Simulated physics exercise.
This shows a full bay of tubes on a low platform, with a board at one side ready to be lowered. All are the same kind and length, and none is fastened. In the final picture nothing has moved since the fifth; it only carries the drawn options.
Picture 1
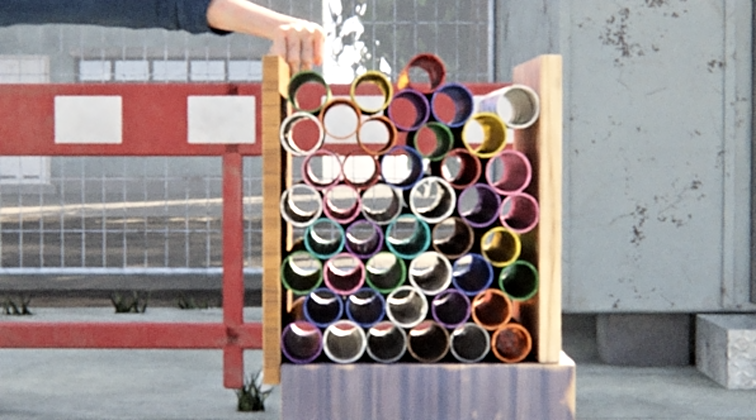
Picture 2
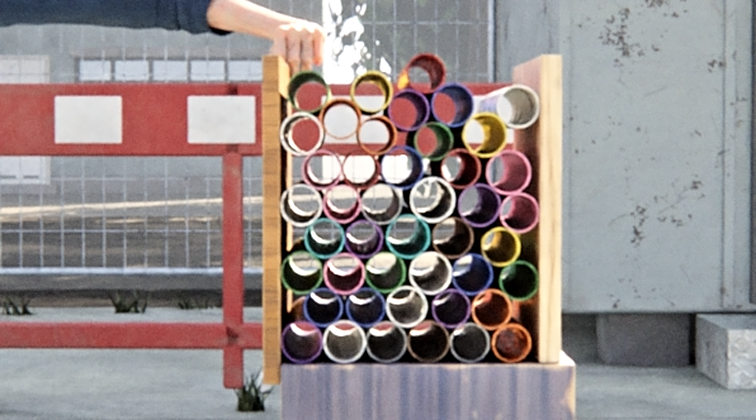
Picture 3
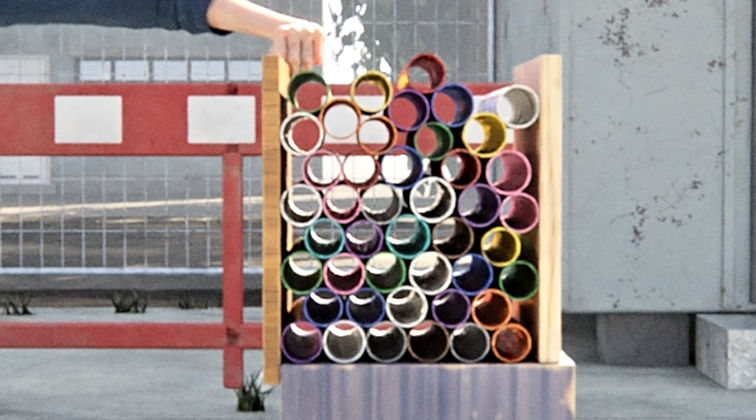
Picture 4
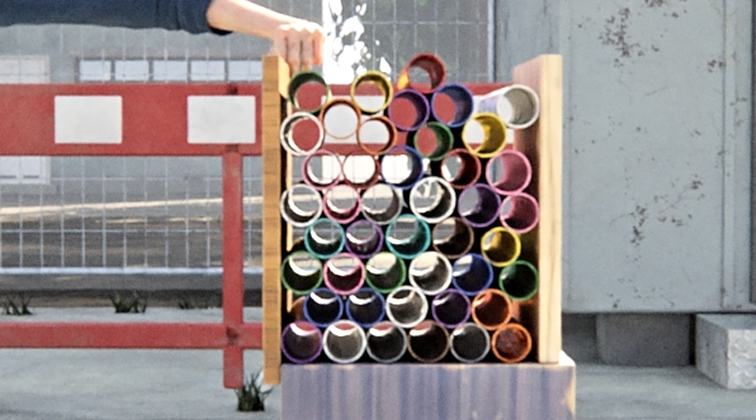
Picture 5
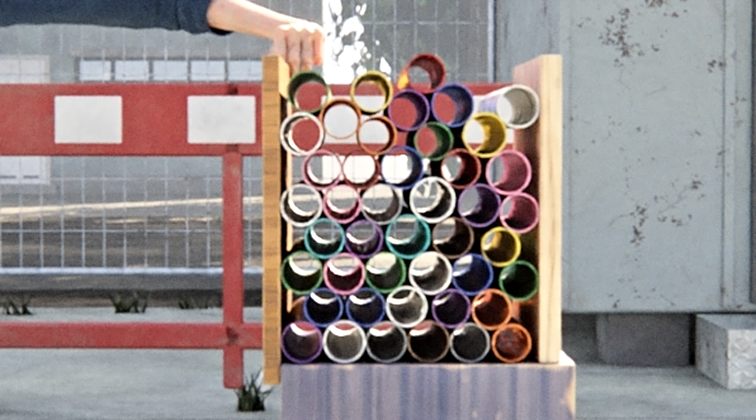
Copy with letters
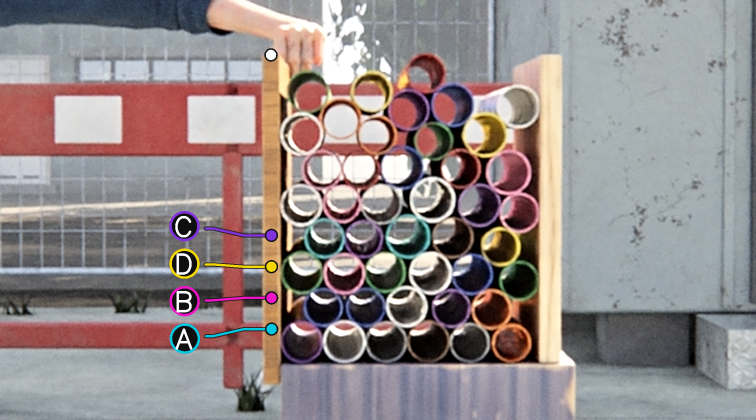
The footage shows a hand resting at the top left of a wooden holder filled with stacked, colourful round tubes on a low platform, beside a red and white barrier, with no clear movement throughout.
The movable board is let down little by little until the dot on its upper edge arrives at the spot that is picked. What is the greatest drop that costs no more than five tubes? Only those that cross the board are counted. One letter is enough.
Lower it to C and no more.
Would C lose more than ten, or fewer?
At C, fewer than ten.
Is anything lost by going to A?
At A: Yes.
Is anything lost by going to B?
At B: Yes.
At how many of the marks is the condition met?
One of them.
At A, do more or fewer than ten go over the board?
At A, more than ten.
On the marked copy, A at (272, 329); B at (272, 298); C at (272, 236); D at (272, 267); the white dot at (271, 55).
Taking C. A third of the way, top of the board (280, 131).
Two thirds of the way, top of the board (280, 217).
When it is over, top of the board (280, 235), two out over the board.
As for the rest, A more than five out over the board; B more than five out over the board; D six out over the board.
